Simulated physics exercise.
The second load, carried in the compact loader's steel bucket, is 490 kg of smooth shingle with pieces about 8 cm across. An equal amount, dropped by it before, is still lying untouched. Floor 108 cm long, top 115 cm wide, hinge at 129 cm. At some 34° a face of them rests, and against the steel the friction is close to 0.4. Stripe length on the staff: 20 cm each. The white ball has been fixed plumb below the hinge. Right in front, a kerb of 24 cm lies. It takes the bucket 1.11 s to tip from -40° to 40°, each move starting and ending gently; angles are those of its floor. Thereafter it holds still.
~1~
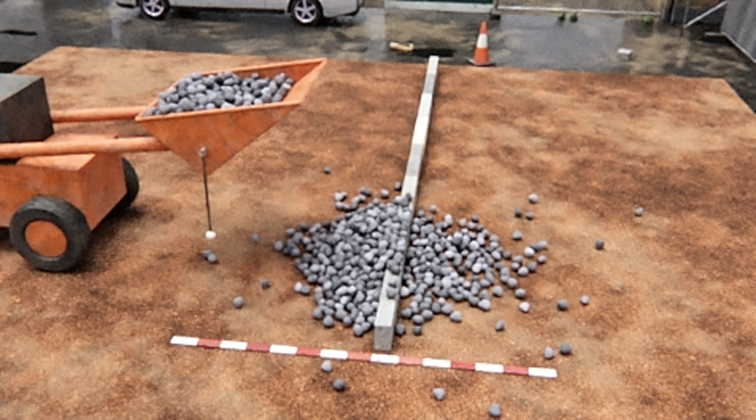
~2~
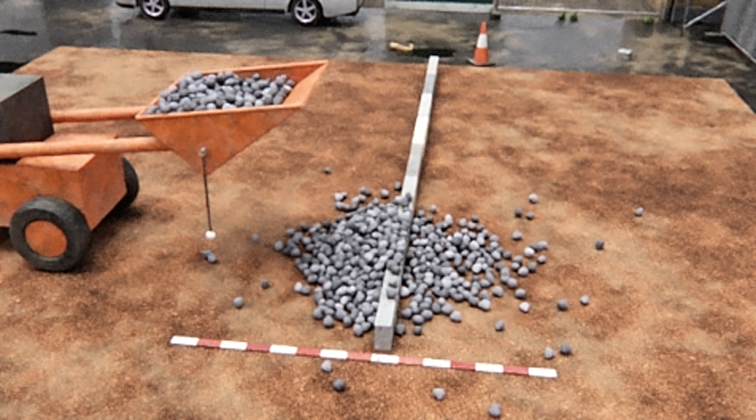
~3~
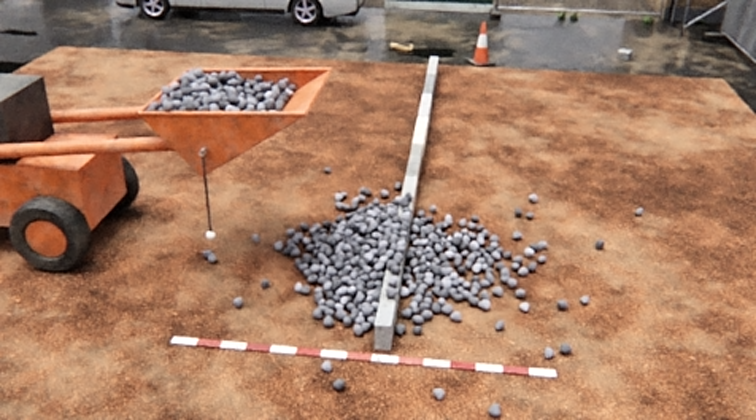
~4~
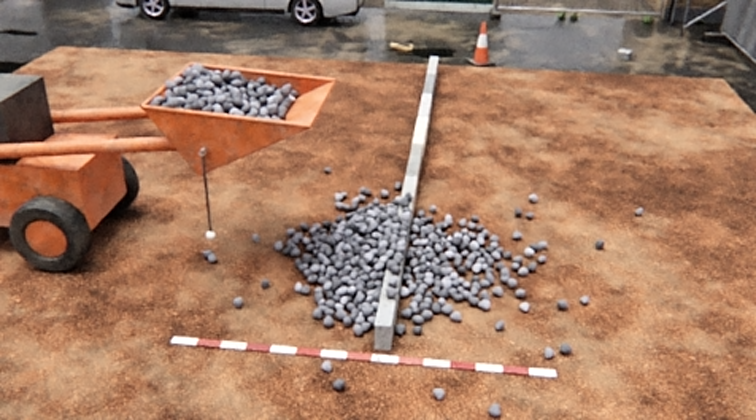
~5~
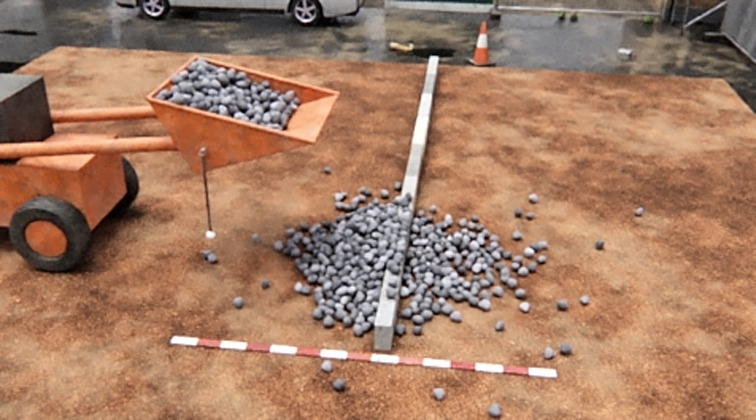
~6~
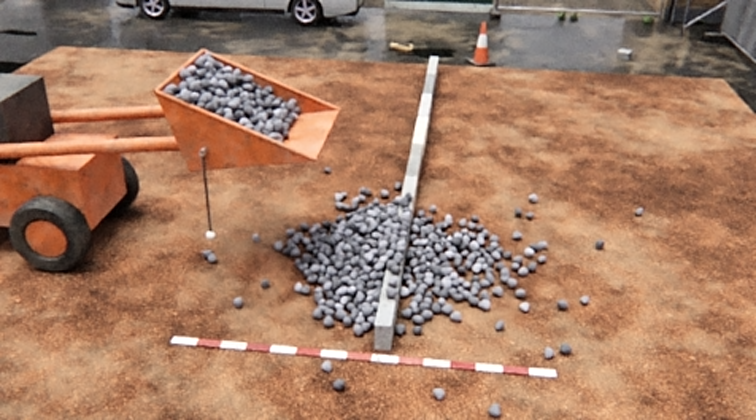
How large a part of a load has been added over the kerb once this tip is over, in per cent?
Around 2 per cent is added.
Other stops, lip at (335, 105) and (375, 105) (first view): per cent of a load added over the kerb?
15 %, then 60 %.
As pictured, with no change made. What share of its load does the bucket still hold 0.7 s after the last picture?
Close to 65 in a hundred.
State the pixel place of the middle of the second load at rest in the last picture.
I'd put their centre close to (333, 244).
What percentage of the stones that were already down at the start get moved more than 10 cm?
Around 10 in a hundred.
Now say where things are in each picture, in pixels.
Lip at (300, 103), floor tilted -40°, highest stones at (221, 81). The earlier load is highest near (396, 236), 30 cm above ground level, 71 % on this side of the kerb, 29 % over the kerb, in the first picture.
Lip at (302, 106), floor tilted -38°, highest stones at (213, 82), in the second picture.
The bucket is at -34°, its lip at (306, 114); the top of the load is at (205, 81), in the third picture.
Lip at (311, 126), floor tilted -27°, highest stones at (195, 77), in the fourth picture.
Lip at (315, 142), floor tilted -19°, highest stones at (196, 69), in the fifth picture.
Lip at (316, 160), floor tilted -9°, highest stones at (204, 64), in the sixth picture.
Then, 0.4 s after the last picture the floor is at 27°; in per cent of one load, 100 in the bucket, 71 on this side of the kerb, 29 over the kerb; the foremost stones are at (572, 259).
Then, 0.7 s after the last picture the floor is at 40°; in per cent of one load, 66 in the bucket, 105 on this side of the kerb, 29 over the kerb; the foremost stones are at (572, 259).
Then, 1.1 s after the last picture the floor is at 40°; in per cent of one load, 15 in the bucket, 155 on this side of the kerb, 30 over the kerb; the foremost stones are at (572, 259).
Then, 3.8 s after the last picture the floor is at 40°; in per cent of one load, 0 in the bucket, 168 on this side of the kerb, 32 over the kerb; the foremost stones are at (572, 259). Net gain over the kerb, 2.
